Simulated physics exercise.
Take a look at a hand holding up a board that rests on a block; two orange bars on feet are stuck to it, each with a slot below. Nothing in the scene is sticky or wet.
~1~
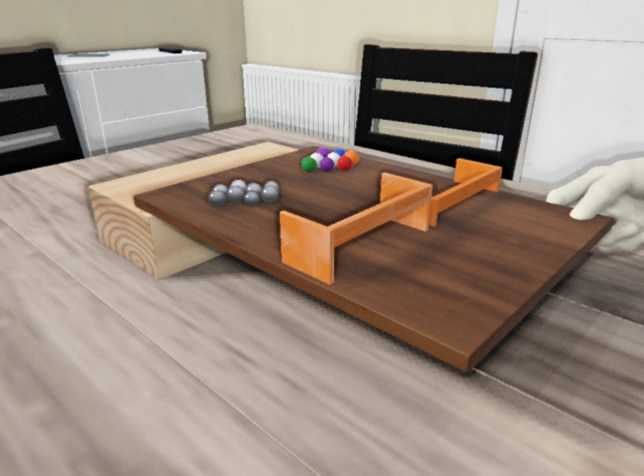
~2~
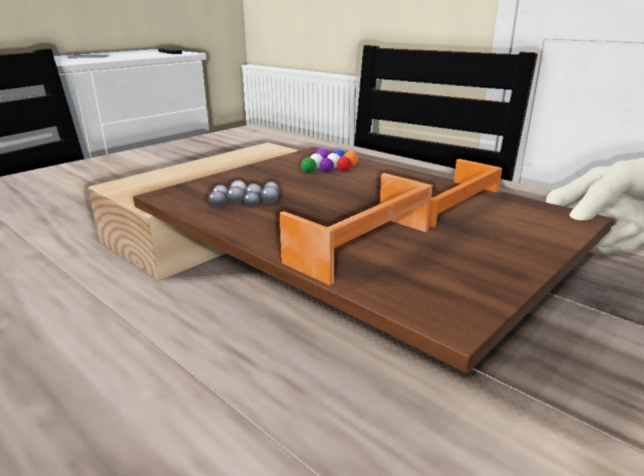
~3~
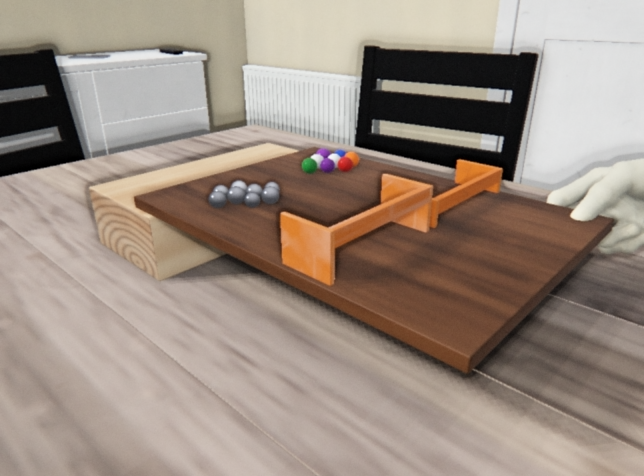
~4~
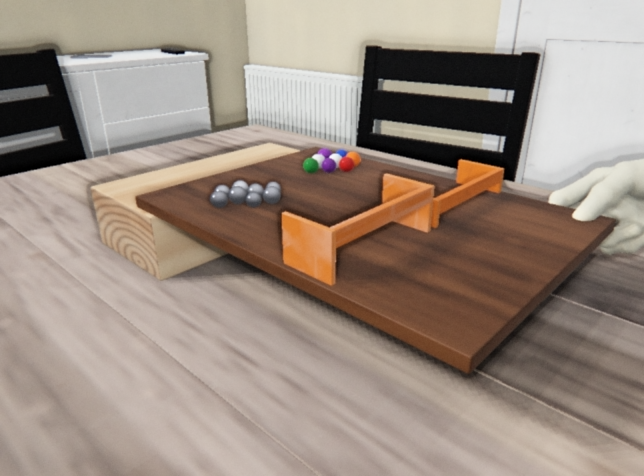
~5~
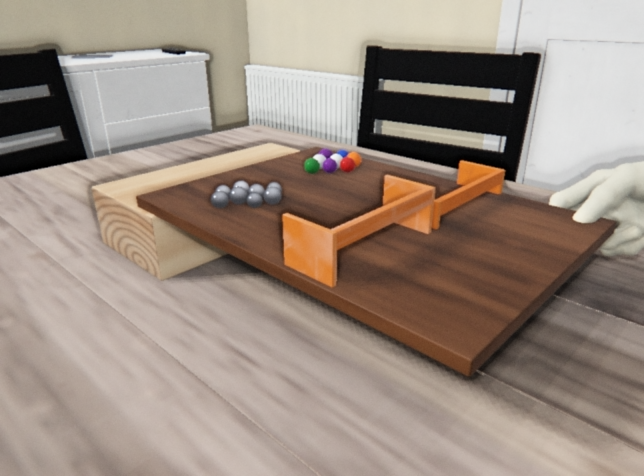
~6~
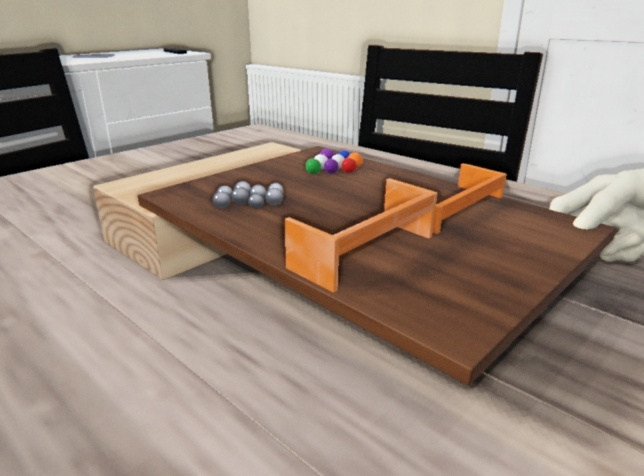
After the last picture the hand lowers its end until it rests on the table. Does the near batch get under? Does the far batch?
The near batch squeezes under, while the far batch gets caught.
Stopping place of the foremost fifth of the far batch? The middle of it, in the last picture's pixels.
Around (458, 239).
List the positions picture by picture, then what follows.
The first frame shows held end of the board at (461, 349), level; block at (224, 199), about a quarter as high as the board is long; near batch at (254, 191), a few steel balls; far batch at (334, 160), a few gumballs; near gate at (383, 213), its slot higher than a piece; far gate at (468, 189), its slot lower than a piece.
The second frame shows held end of the board at (461, 349), level; far batch at (334, 161).
The third frame shows held end of the board at (462, 350), level; near batch at (254, 192).
The fourth frame shows held end of the board at (463, 350), level; far batch at (336, 161).
The fifth frame shows held end of the board at (463, 353), level; near batch at (257, 193).
The sixth frame shows held end of the board at (463, 361), down by 1°; block at (228, 199); near batch at (258, 193), not moving; far batch at (338, 162), not moving; near gate at (388, 221); far gate at (472, 195).
Then, 0.27 s after the last picture, board sloping at 8°; near batch on its way down; far batch on its way down.
Then, 0.57 s after the last picture, board resting at 12°; near batch on its way down; far batch on its way down.
Then, 0.91 s after the last picture, board resting at 12°; near batch all past its gate; far batch has reached its gate.
At rest, board resting at 12°; near batch all past its gate; far batch gathered behind its gate.
